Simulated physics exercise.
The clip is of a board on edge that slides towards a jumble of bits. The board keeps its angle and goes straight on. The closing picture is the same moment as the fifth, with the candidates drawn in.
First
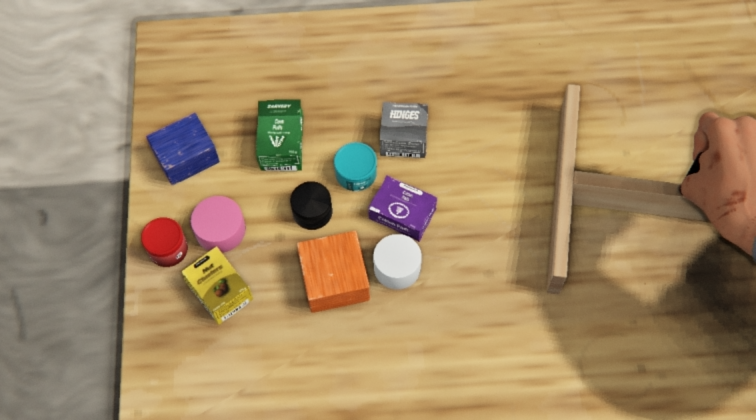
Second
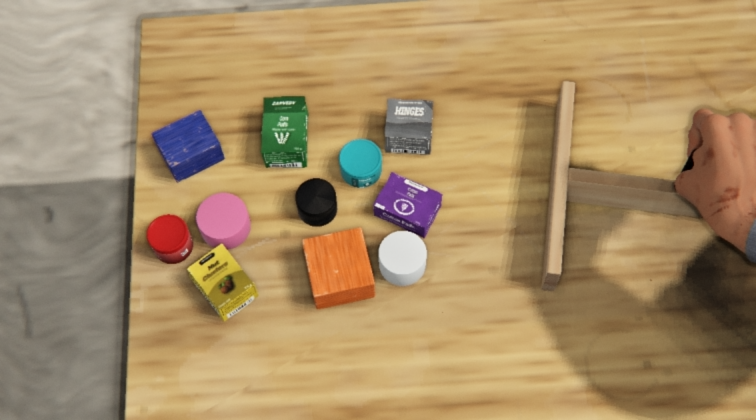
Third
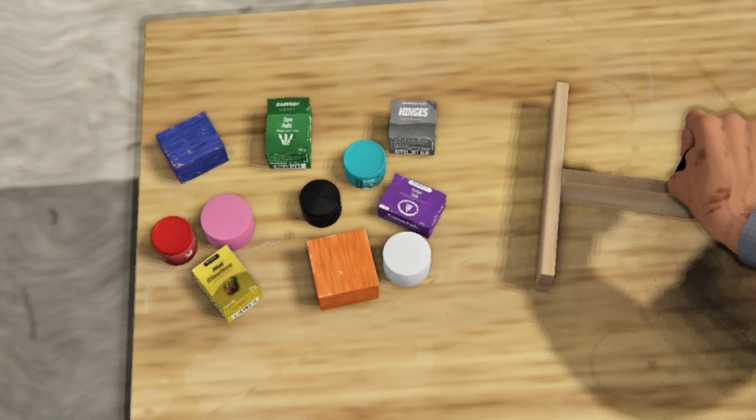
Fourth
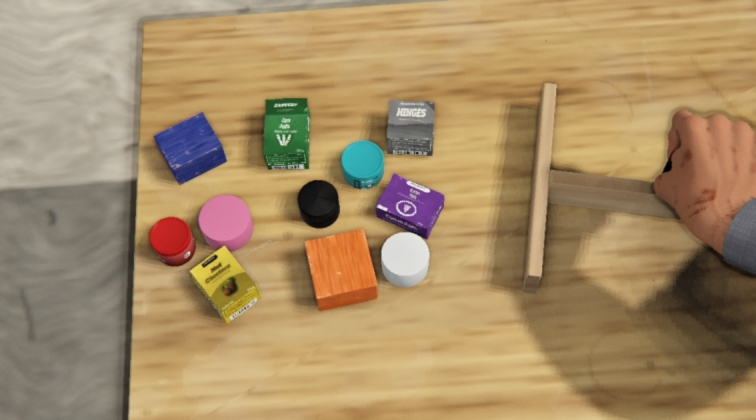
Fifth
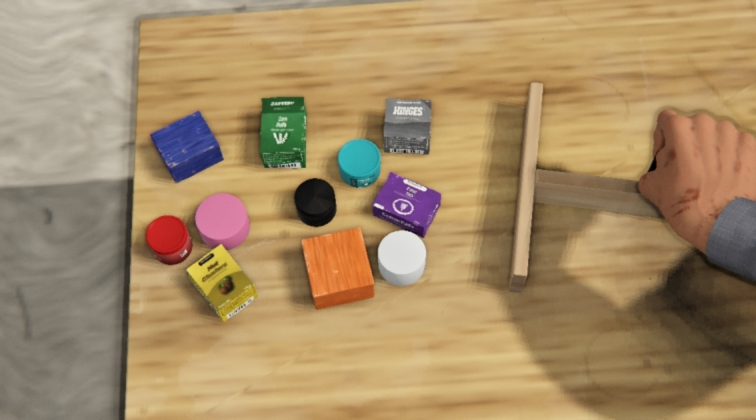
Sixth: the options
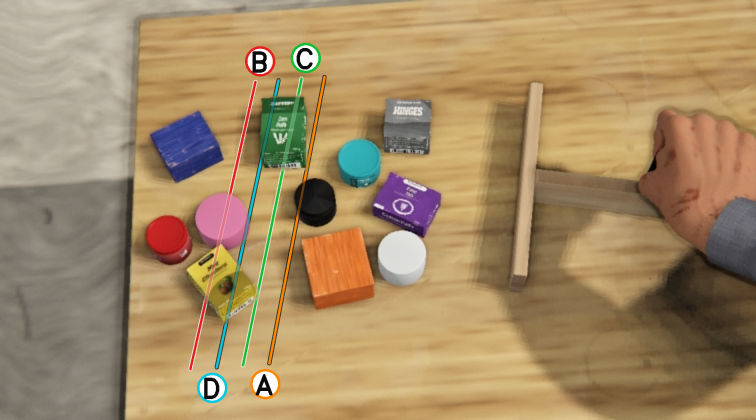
Hand sliding a wooden board on edge slowly leftwards across a wooden tabletop, beside a still jumble of colourful blocks, packets and pots.
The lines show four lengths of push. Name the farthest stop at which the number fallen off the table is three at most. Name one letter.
B.
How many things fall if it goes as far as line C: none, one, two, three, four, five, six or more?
The count is none.
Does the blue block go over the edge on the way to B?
By then, yes.
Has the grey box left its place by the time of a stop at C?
Yes.
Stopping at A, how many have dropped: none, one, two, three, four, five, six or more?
In all, none.
On the marked copy, A at (299, 211); B at (225, 216); C at (274, 213); D at (250, 215).
With B. Early on, board (419, 182); grey box (398, 126); orange block (327, 269).
Further on, board (310, 190); red jar (162, 246); yellow packet (165, 297).
At the end, board (224, 196); yellow packet over the edge; blue block over the edge; three fallen.
As for the rest, A is within the limit but short; C is within the limit but short; D is within the limit but short.
